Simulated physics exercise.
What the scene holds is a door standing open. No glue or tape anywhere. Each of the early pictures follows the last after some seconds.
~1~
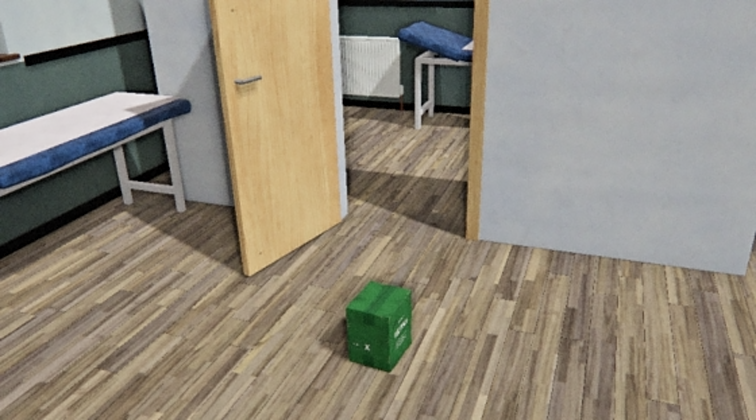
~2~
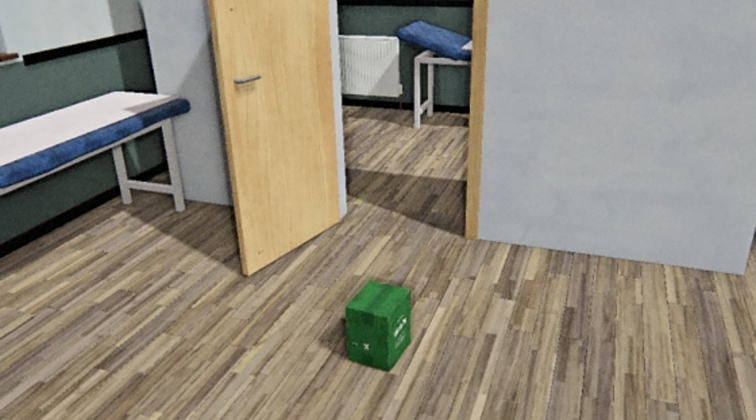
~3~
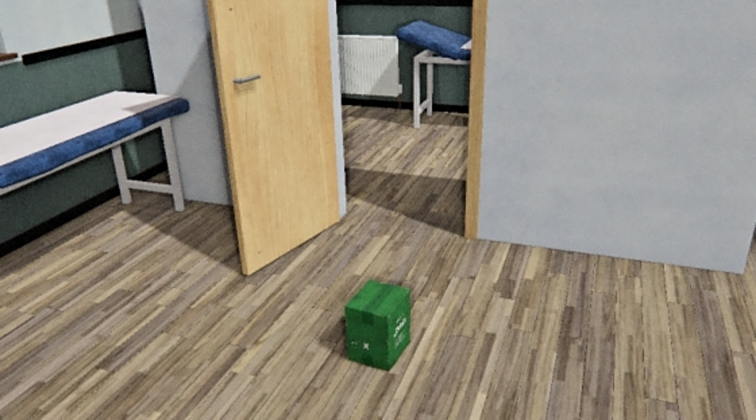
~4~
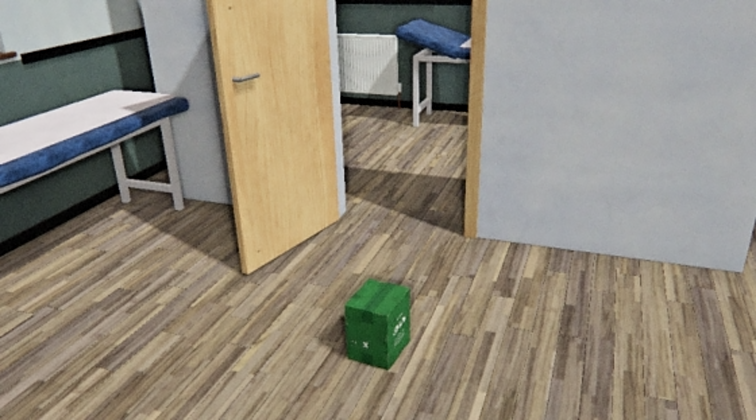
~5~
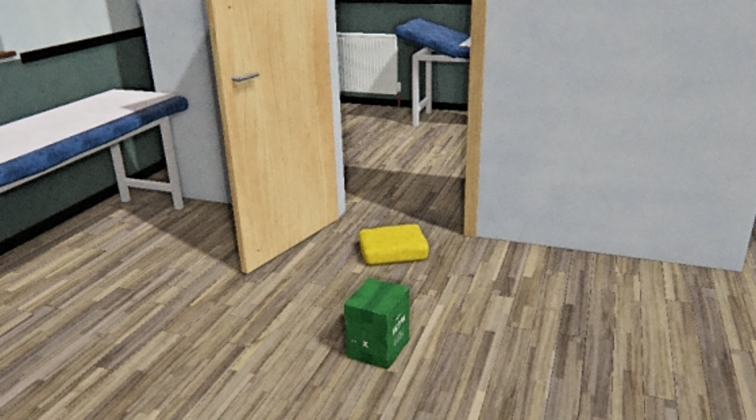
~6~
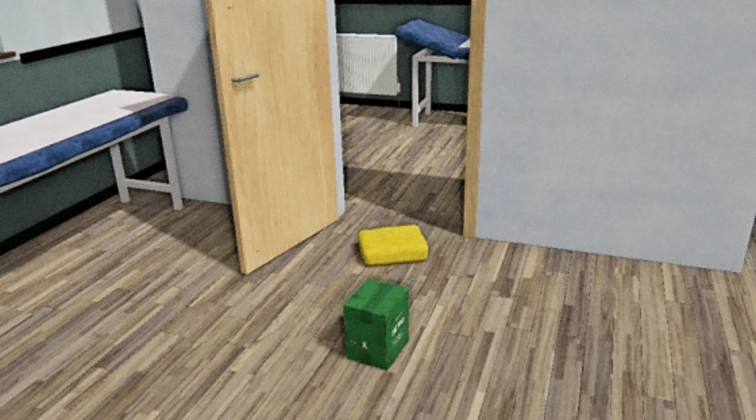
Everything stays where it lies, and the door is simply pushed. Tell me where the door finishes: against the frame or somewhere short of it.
I expect the door will not meet its frame.
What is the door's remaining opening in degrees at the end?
Angle: About 25°.
Then, 0.80 s past the last view, door at 75°.
Then, 1.20 s past the last view, door at 48°; yellow cushion displaced a little near (401, 242).
Then, 1.50 s past the last view, door at 28°; yellow cushion displaced about its own width near (426, 232).
Finally, door at 26°; moved from the start, yellow cushion; green box still in place. Final places as the last picture's camera would see them, yellow cushion near (427, 231).
